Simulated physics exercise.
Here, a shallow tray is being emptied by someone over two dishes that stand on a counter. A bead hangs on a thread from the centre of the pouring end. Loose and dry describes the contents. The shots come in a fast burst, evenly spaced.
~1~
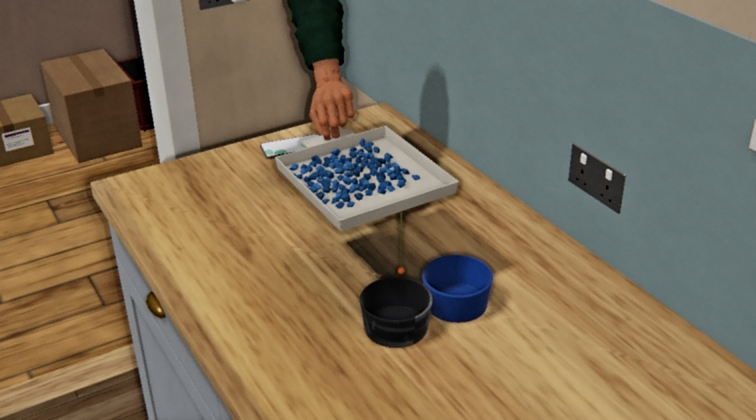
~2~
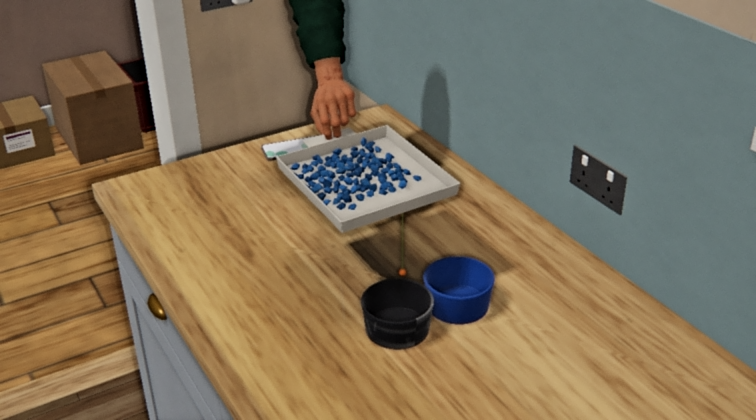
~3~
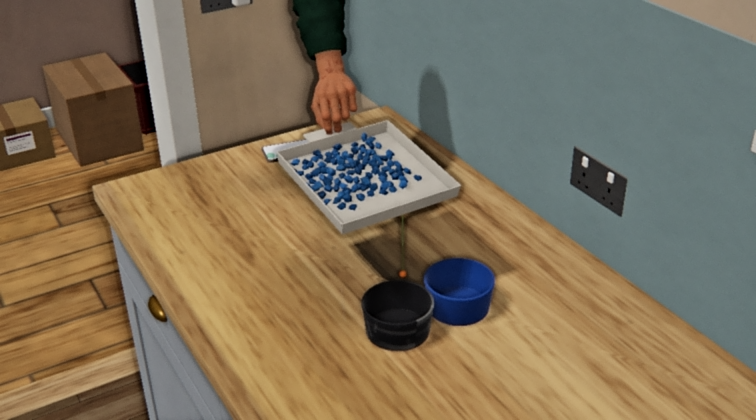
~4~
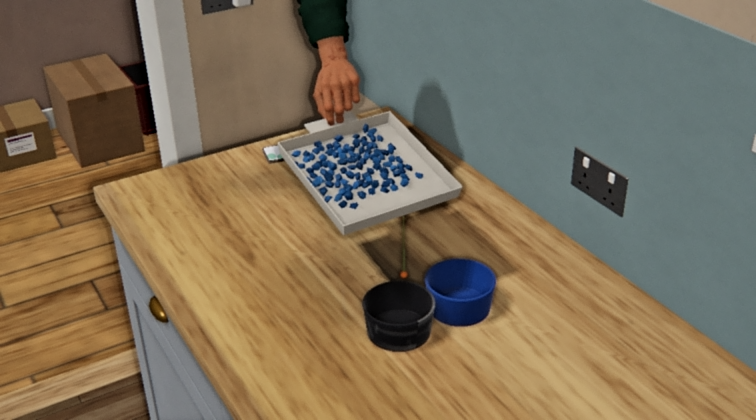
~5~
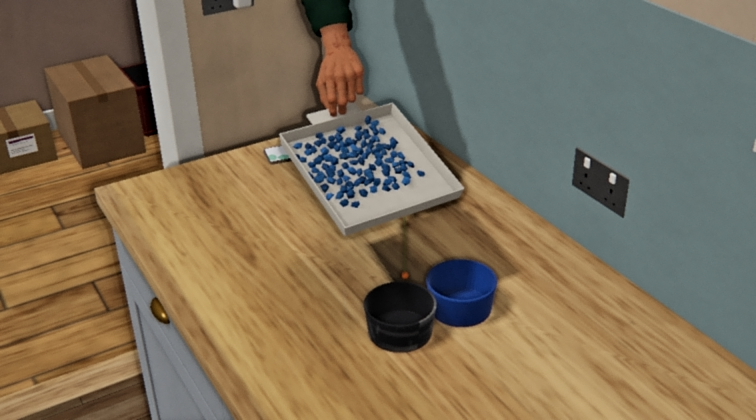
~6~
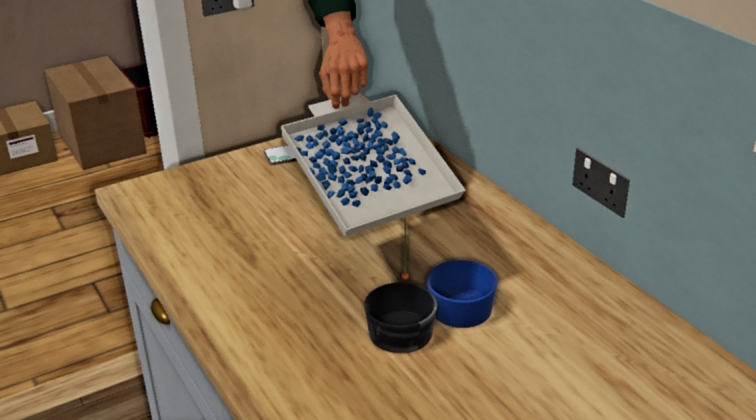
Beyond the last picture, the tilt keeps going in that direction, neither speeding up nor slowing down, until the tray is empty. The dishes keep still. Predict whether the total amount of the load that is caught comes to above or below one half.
The total caught comes to above one half.
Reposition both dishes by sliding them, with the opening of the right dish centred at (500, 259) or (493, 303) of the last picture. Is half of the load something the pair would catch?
The first time it's lower than half, the second time lower than half.
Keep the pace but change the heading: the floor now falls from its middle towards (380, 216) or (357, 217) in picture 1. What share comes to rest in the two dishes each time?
First heading roughly 50 %, second roughly 20 %.
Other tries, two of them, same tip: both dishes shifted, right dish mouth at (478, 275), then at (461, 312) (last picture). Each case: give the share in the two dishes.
Trial 1 around 60 percent, trial 2 around 40 percent.
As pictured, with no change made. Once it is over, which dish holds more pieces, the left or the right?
The fuller one is the one on the left.
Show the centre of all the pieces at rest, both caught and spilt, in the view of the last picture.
(411, 329).
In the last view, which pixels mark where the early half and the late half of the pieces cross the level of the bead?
About (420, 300), and after that about (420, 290).
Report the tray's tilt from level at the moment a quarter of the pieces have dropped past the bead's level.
At some 85 degrees.
Just after the last frame, tray tipped steeply; almost all on the tray; about a tenth in the air.
A moment on, tray tipped past a quarter turn; roughly half on the tray; roughly a quarter in the left dish; about a tenth in the right dish; about a tenth outside both; about a tenth in the air.
Further on, tray tipped past a quarter turn; roughly half in the left dish; roughly a quarter in the right dish; roughly a quarter outside both.
When it is over, tray tipped past a quarter turn; roughly half in the left dish; roughly a quarter in the right dish; roughly a quarter outside both.
